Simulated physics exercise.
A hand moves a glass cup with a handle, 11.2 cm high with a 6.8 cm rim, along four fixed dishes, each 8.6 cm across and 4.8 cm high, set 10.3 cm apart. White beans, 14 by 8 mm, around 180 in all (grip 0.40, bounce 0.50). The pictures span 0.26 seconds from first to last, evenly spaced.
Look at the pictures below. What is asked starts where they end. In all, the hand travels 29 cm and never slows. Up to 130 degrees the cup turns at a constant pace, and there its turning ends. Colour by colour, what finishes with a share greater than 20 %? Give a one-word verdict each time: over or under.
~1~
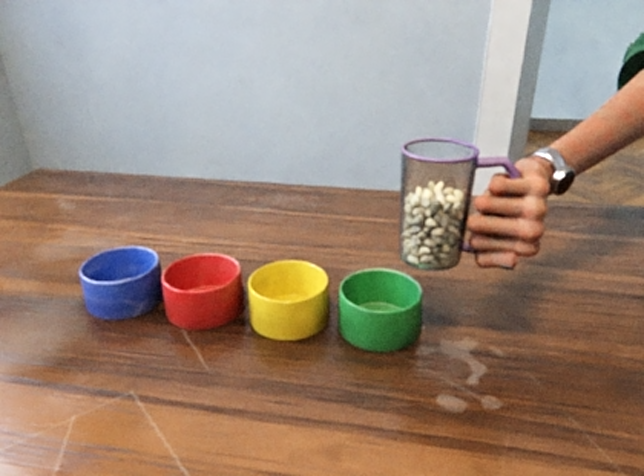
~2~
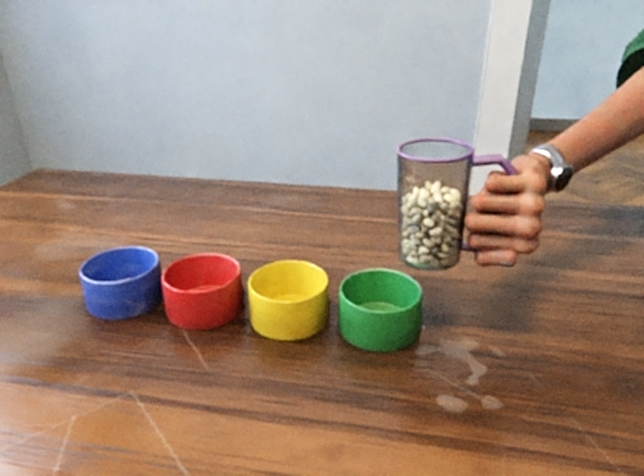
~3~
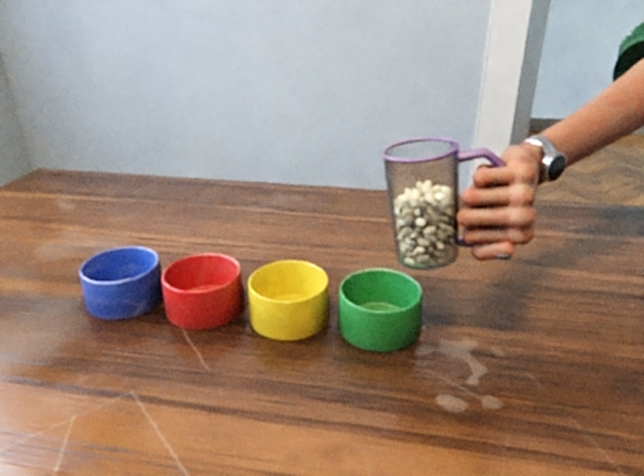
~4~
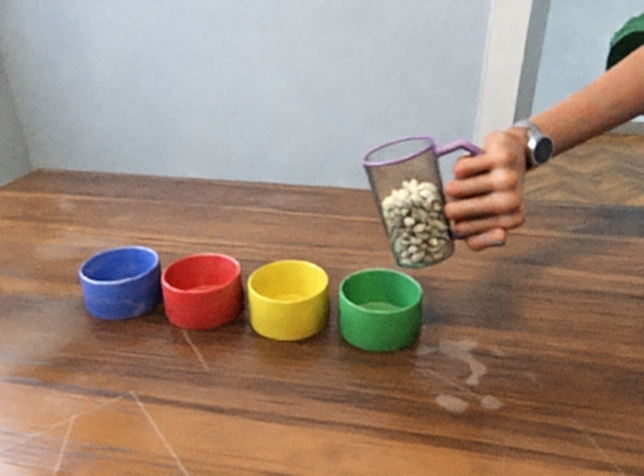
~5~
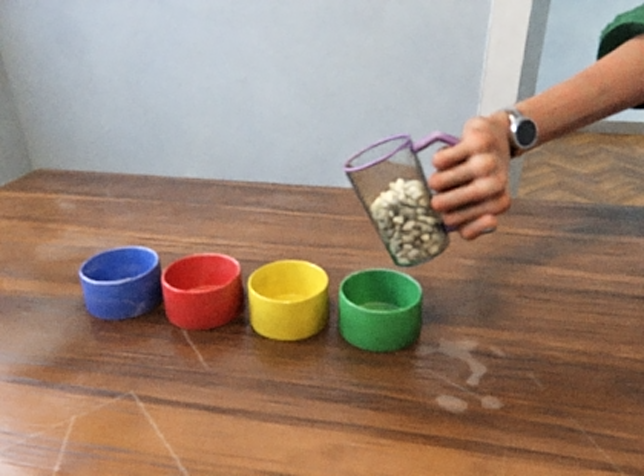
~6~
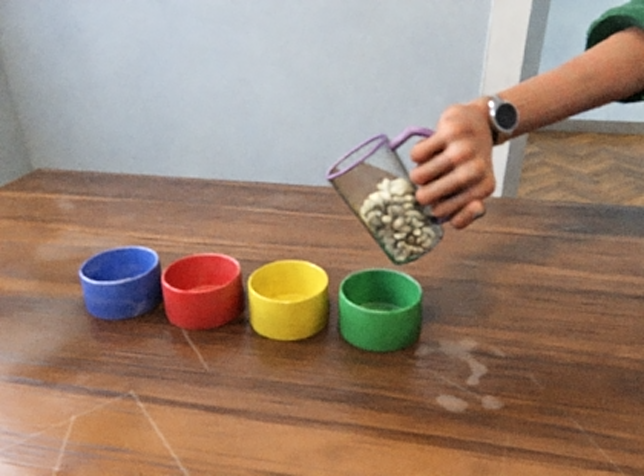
Verdicts: Red over, blue under, green under, yellow under, counter under.
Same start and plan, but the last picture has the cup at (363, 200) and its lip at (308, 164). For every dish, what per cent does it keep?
Kept per dish: Red = 0, blue = 100, green = 0, yellow = 0.
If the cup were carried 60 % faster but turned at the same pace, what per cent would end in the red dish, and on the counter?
The shares would then be red 0 and counter 0.
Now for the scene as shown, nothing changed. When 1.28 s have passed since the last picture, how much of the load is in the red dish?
It works out to some 85 per cent.
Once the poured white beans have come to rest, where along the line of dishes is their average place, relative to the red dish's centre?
Roughly 1 cm to the left.
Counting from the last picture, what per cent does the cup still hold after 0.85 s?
Roughly 0 per cent.
Then, 0.51 s after the last picture, tilt 125 degrees; cup holds 90 %, red 5 %.
Then, 0.85 s after the last picture, tilt 130 degrees; cup holds 0 %, red 90 %.
Then, 1.28 s after the last picture, tilt 130 degrees; cup holds 0 %, red 85 %.
In the end, red 85 %, blue 0 %, green 0 %, yellow 0 %, counter 10 %.
